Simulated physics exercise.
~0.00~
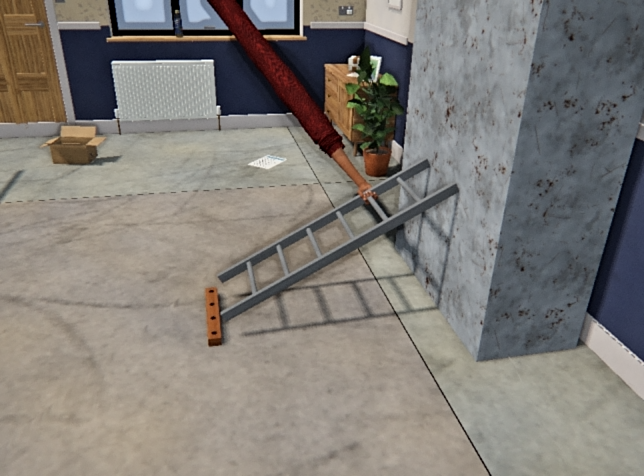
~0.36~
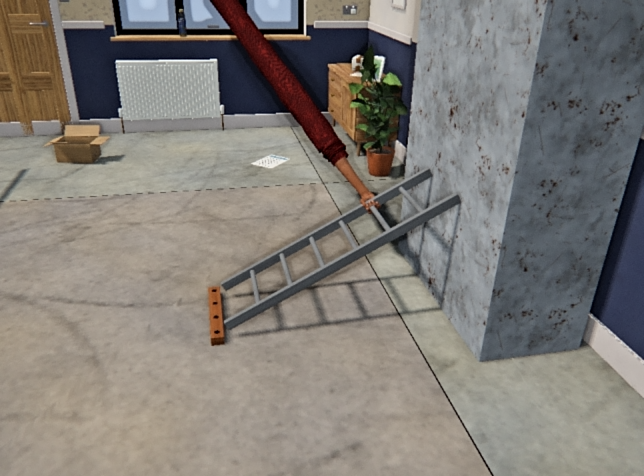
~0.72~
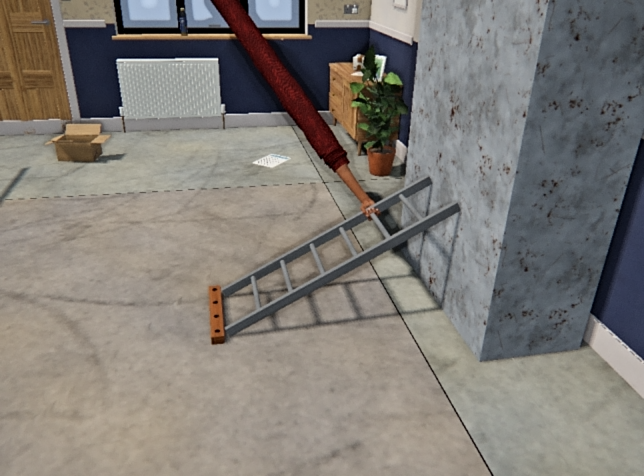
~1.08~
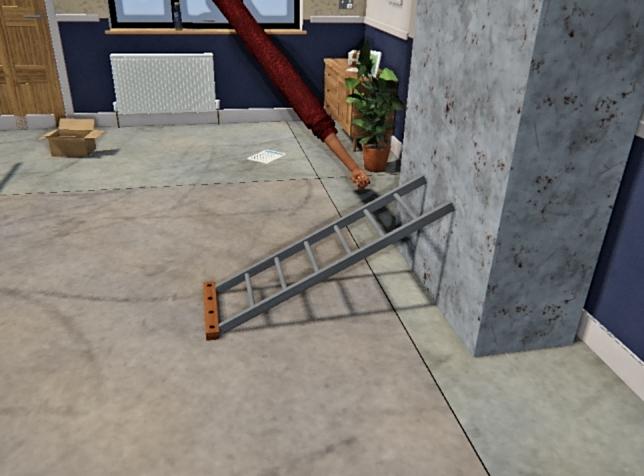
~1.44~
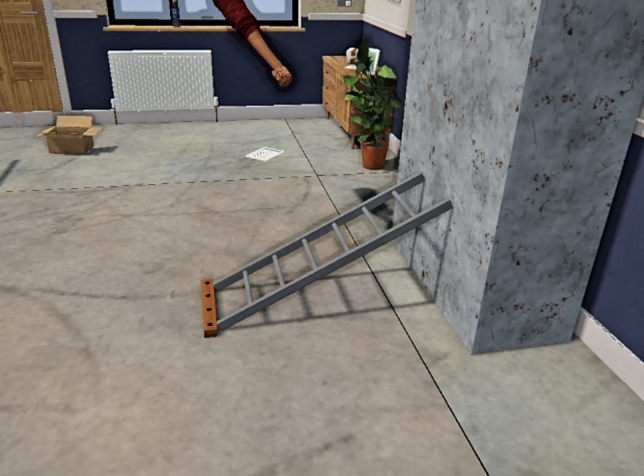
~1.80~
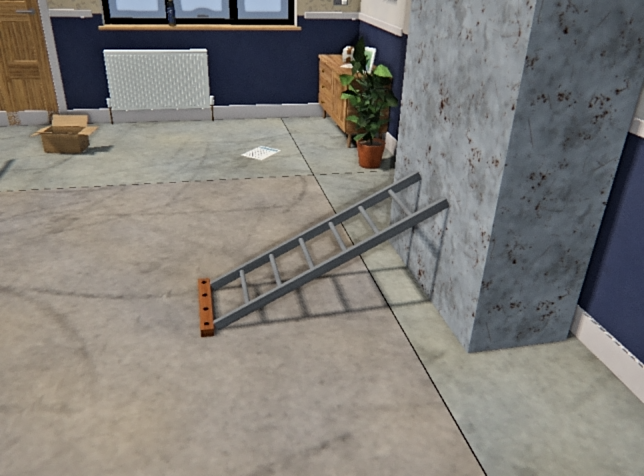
The footage shows a hand in a red sleeve lowering a grey, ladder-like rack against a mottled grey pillar indoors, its foot beside an orange-brown batten on the floor. The hand lets go and withdraws upward out of view, and the rack remains leaning in place.
